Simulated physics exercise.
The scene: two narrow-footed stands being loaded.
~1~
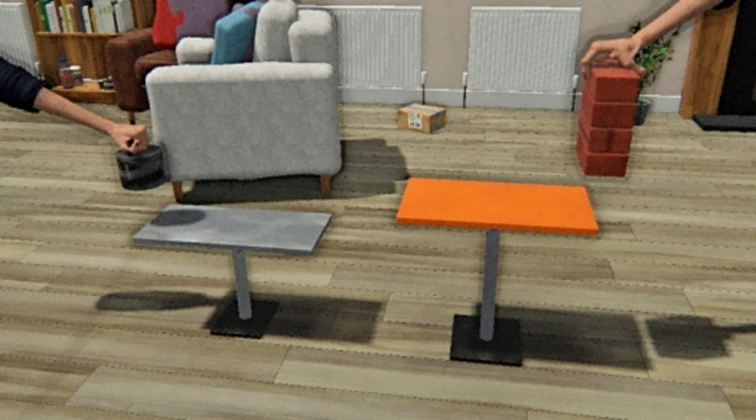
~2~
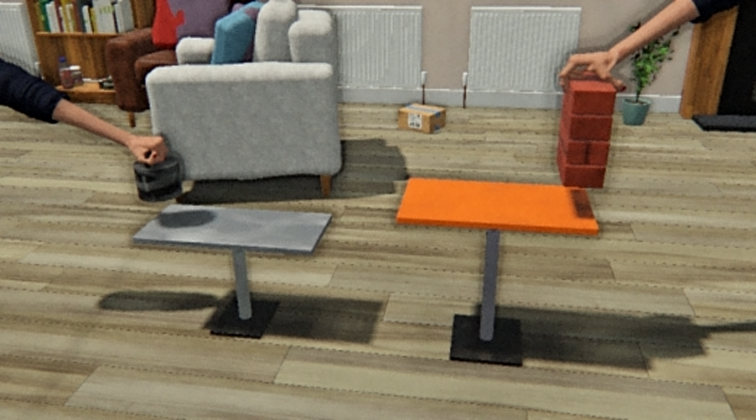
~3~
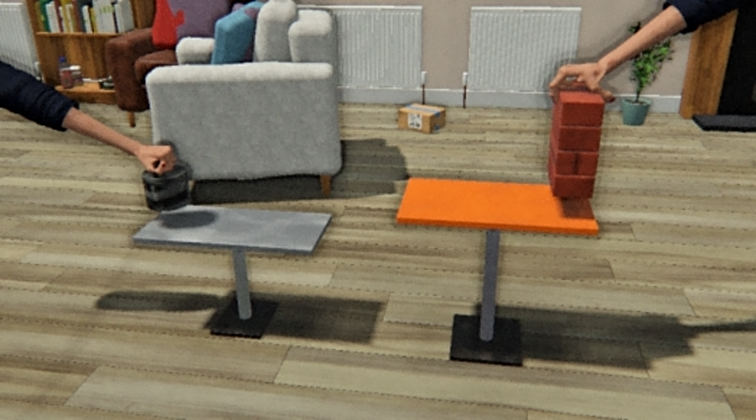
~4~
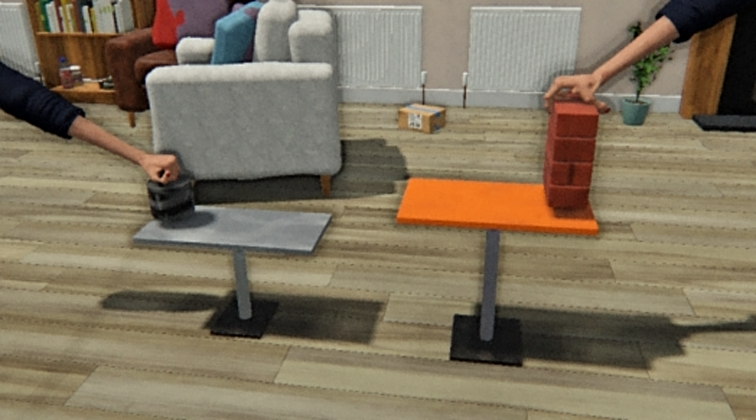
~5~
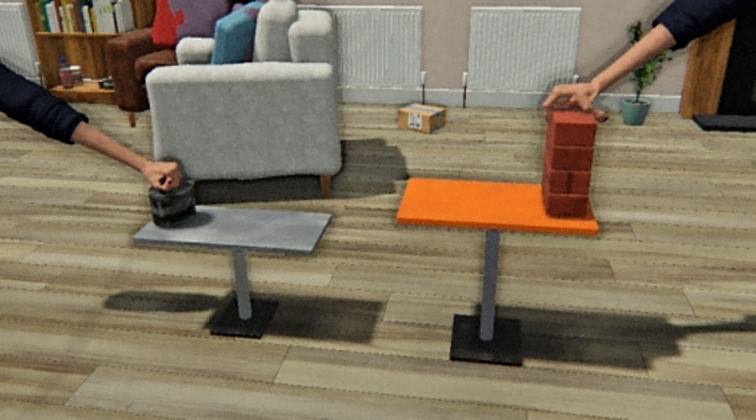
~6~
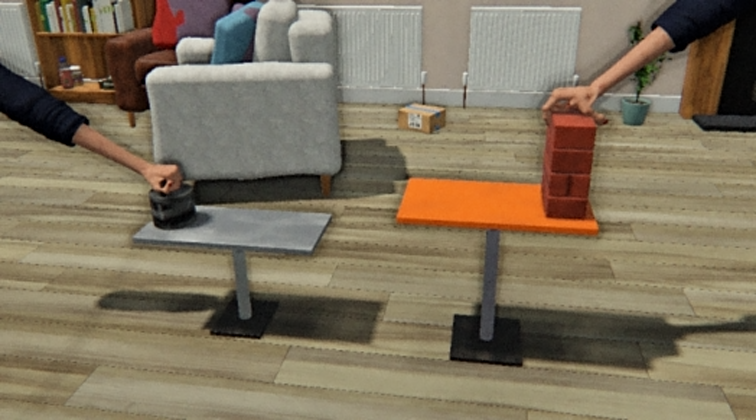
To begin with, one hand holds a dark object left of a grey stand while another grips a stack of red bricks beyond an orange side table. Both hands move inward and lower their loads onto the outer ends of the tabletops, then keep hold of them there.
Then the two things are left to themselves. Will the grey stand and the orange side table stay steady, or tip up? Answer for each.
The grey stand tips up and the orange side table tips up.
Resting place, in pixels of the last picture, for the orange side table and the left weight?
About (669, 284), and the other about (35, 289).
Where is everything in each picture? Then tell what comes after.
The first picture shows still on the way; grey stand (236, 228); orange side table (495, 204); left weight (142, 167).
The second picture shows still on the way; orange side table (495, 204); right bricks (584, 129).
The third picture shows still on the way; grey stand (236, 228); left weight (167, 188).
The fourth picture shows still on the way; orange side table (495, 204); right bricks (569, 149).
The fifth picture shows still on the way; grey stand (236, 228); left weight (173, 203).
The sixth picture shows in place, still held; grey stand (236, 228); orange side table (495, 204); right bricks (567, 161).
Then, 0.66 s past the last view, grey stand leaning 63° off how it started near (137, 243); orange side table leaning 15° off how it started near (541, 203).
Finally, the grey stand goes over, near (143, 248); the orange side table goes over, near (669, 284).
